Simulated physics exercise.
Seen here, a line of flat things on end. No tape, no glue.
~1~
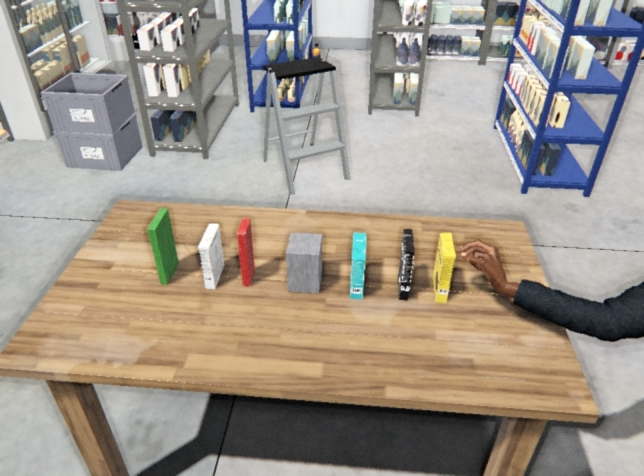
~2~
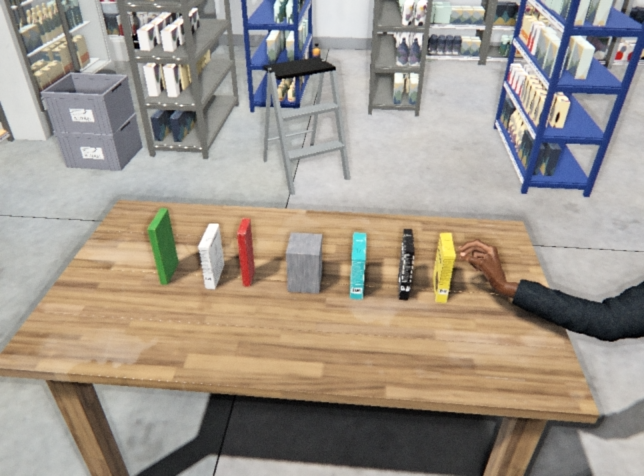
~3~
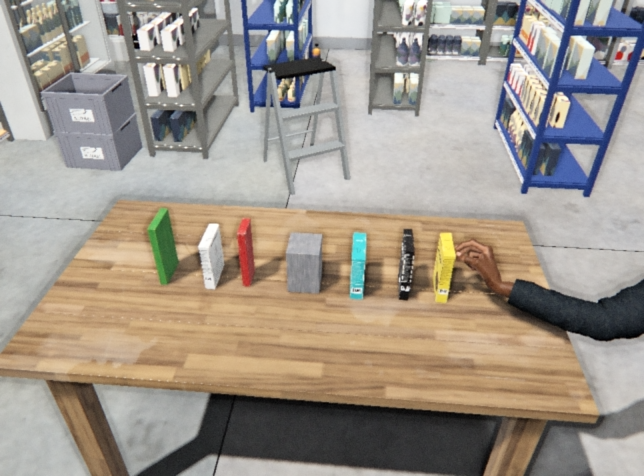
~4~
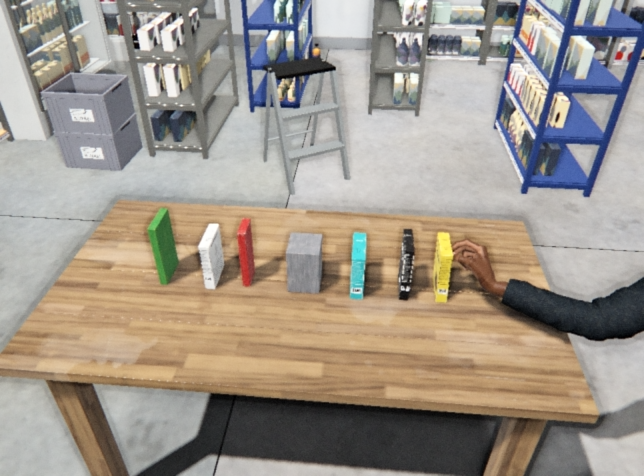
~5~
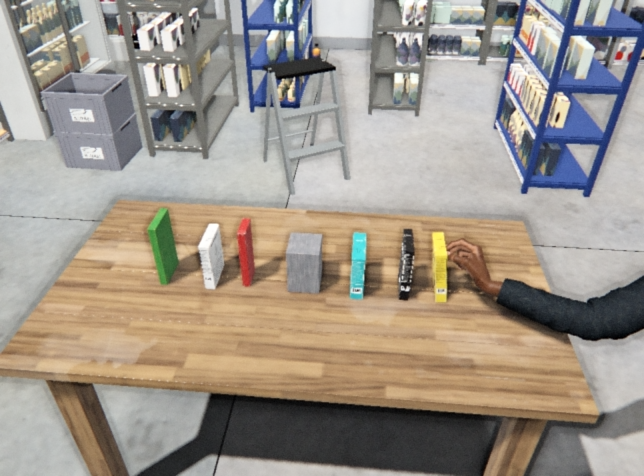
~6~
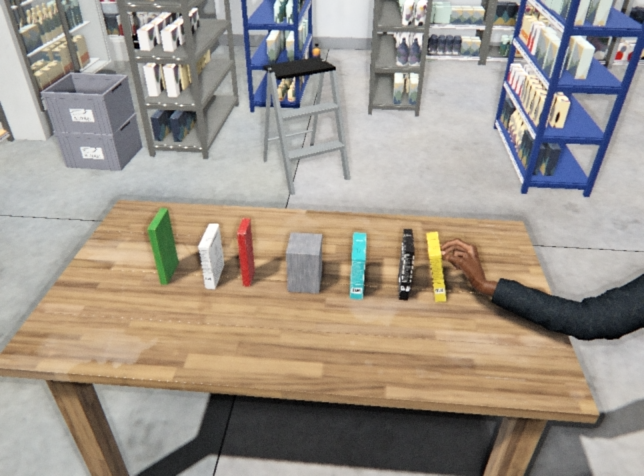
A hand in a dark sleeve, at the right of a wooden table seen from slightly above in a room of shelving, edges left against a yellow packet, which begins to lean slightly left. Left of it in a spaced row stand black, turquoise, grey, red, white and green upright pieces, with grey crates, a stepladder and blue and grey shelves behind. Everything else stays still, the camera included.
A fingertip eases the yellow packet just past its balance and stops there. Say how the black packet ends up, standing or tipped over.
The black packet falls over.
Then, 0.40 s on from there, yellow packet 60° over; black packet turned 43° from how it was put near (382, 267); turquoise packet turned 9° from how it was put.
Then, 0.70 s on from there, yellow packet 70° over; black packet turned 63° from how it was put near (375, 273); turquoise packet turned 40° from how it was put.
In the end, toppled on the table, black packet and turquoise packet; the other 3 unmoved. At the end, from the last picture's camera, black packet near (379, 275).
